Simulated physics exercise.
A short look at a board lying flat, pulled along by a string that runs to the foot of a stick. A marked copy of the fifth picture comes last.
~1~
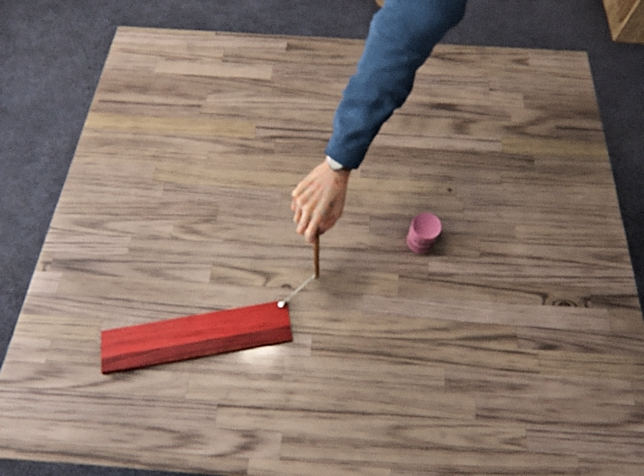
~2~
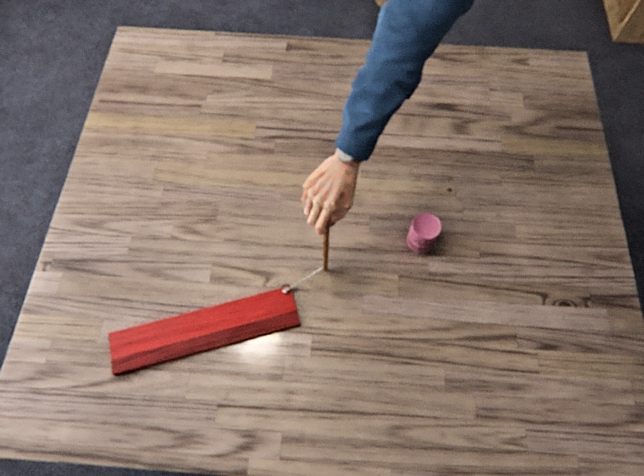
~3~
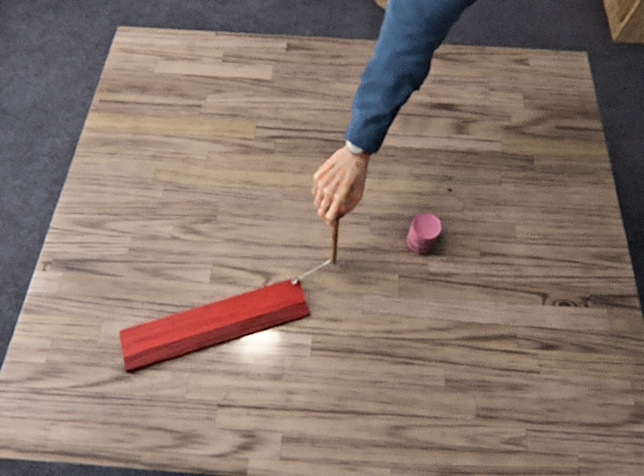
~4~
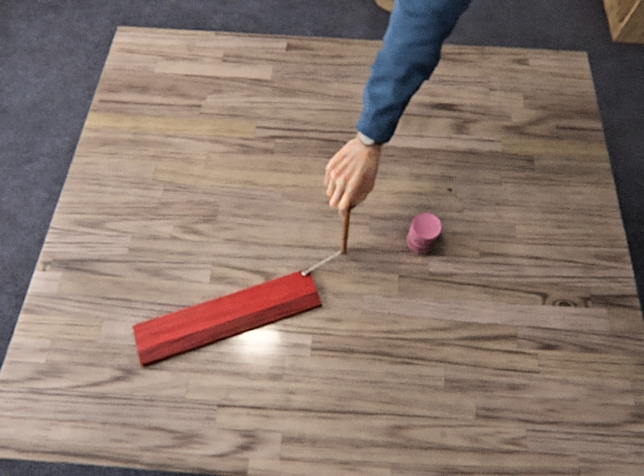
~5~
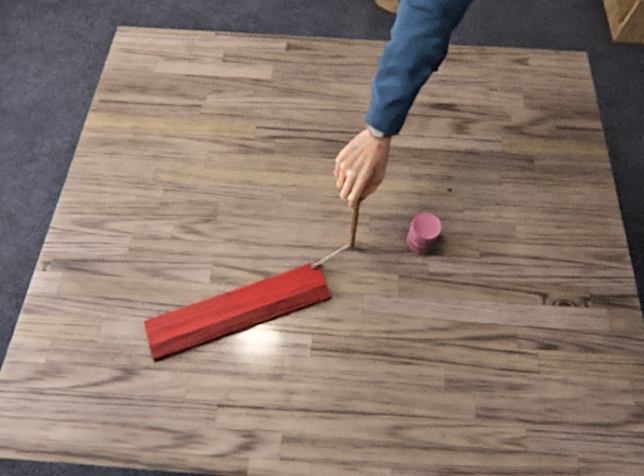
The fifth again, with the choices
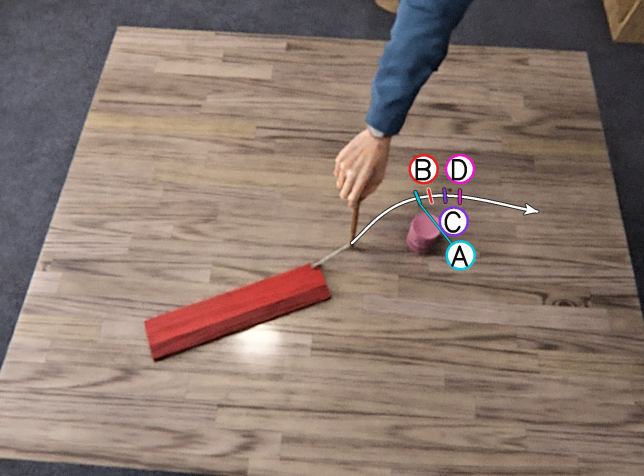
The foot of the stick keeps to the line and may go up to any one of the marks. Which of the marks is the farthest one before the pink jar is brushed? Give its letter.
The farthest safe stop is A.
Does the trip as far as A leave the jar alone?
Yes.
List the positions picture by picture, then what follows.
In the first frame, pink jar (424, 234); red board (197, 335).
In the second frame, red board (205, 328); pink jar (424, 234).
In the third frame, red board (215, 322); pink jar (424, 234).
In the fourth frame, red board (228, 314); pink jar (424, 234).
In the fifth frame, red board (238, 308); pink jar (424, 234).
On the copy, A at (418, 198); B at (430, 196); C at (445, 196); D at (460, 196); the route from (352, 243) via (434, 196) to (537, 211).
On A. First, foot of the stick (372, 224), middle of the board (266, 291).
Then, foot of the stick (395, 207), middle of the board (292, 273).
Finally, foot of the stick (417, 199), middle of the board (315, 260); nothing has been touched.
By contrast, B is too far, the jar has been hit; C is too far, the jar has been hit; D is too far, the jar has been hit.
